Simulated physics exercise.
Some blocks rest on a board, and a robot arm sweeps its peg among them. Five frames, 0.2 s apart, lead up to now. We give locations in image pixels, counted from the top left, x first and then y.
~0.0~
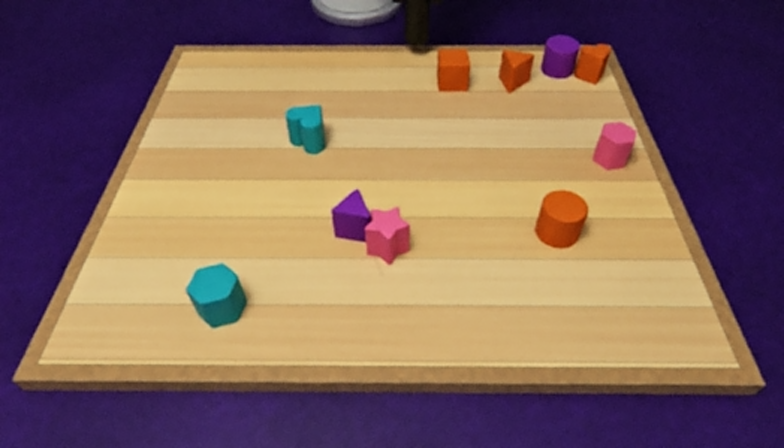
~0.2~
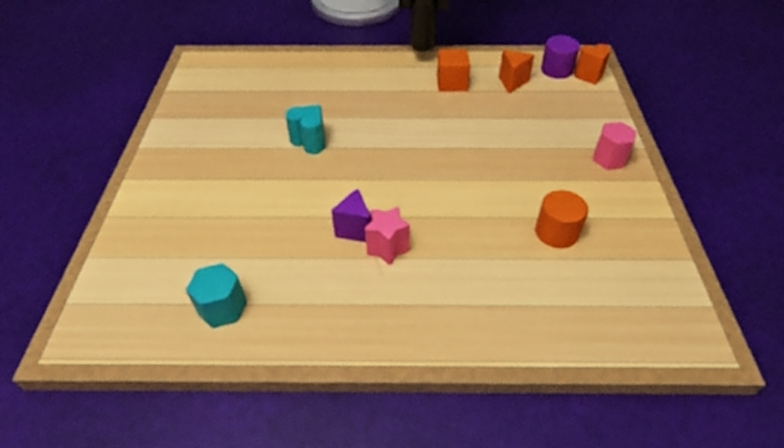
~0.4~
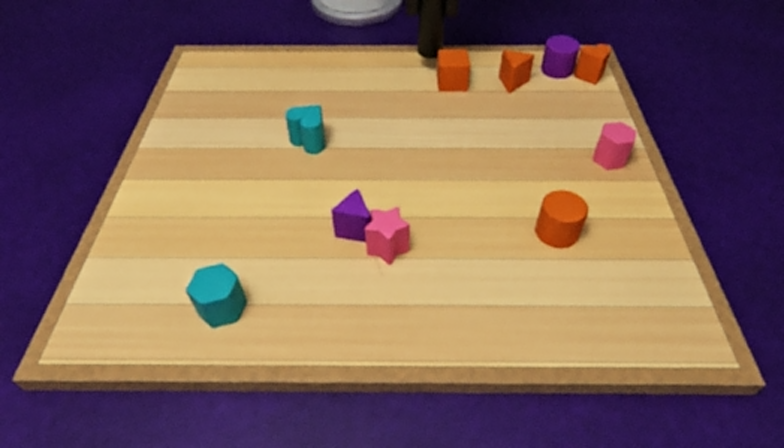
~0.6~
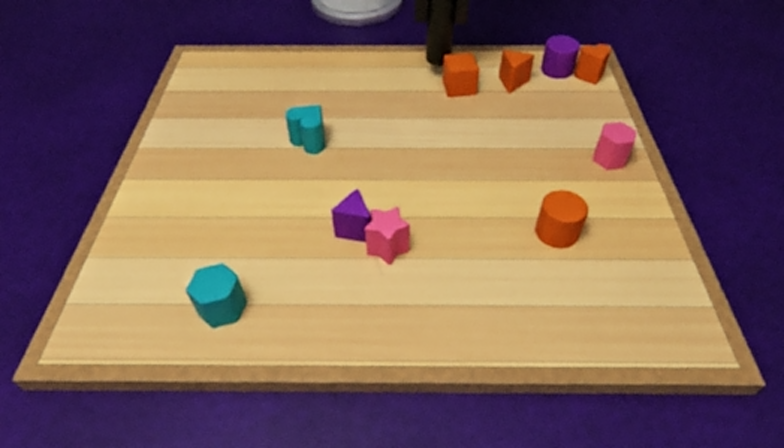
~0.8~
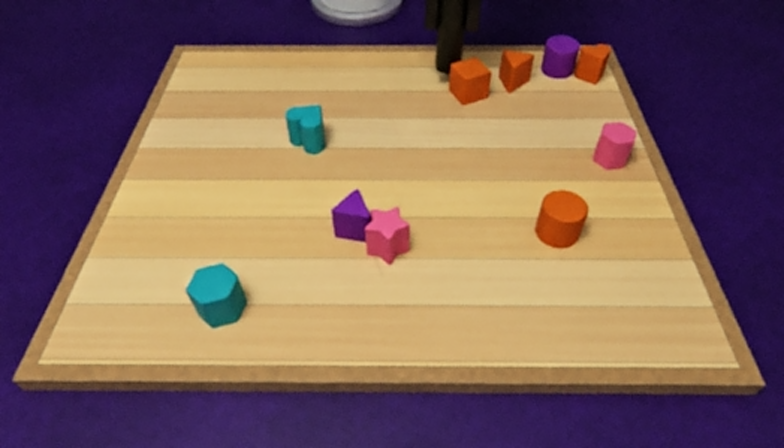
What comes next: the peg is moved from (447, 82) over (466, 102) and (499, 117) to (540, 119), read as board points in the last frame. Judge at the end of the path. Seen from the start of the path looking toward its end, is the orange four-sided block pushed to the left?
My answer is yes.
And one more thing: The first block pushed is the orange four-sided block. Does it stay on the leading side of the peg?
I'm fairly sure the orange four-sided block rides along ahead of the peg to the very end.
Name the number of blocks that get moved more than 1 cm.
Expect one.
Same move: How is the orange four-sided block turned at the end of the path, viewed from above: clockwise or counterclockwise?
Rotation: Counter-clockwise.
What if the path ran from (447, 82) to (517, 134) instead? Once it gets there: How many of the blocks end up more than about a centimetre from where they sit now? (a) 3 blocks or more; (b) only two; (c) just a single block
That would be c.
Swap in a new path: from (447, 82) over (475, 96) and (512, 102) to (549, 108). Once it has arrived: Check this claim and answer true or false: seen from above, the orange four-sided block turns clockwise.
True.
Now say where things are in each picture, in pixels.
Tip of the peg at (417, 40), middles of tops, orange four-sided block at (454, 57), orange triangular block at (517, 57), in the first picture.
Peg at (423, 46), nothing pushed, in the second picture.
Peg at (430, 53), nothing pushed, in the third picture.
Peg at (438, 60), orange four-sided block at (462, 61), in the fourth picture.
Peg at (448, 68), orange four-sided block at (471, 67), orange triangular block at (517, 57), in the fifth picture.
The first path, step by step. One third of the way, peg at (468, 89); orange four-sided block at (499, 82), turned 50° anticlockwise.
Two thirds of the way, peg at (502, 103); orange four-sided block at (536, 93), turned 70° anticlockwise.
At the end, peg at (543, 105); orange four-sided block at (577, 99), turned 50° anticlockwise; orange triangular block unmoved.
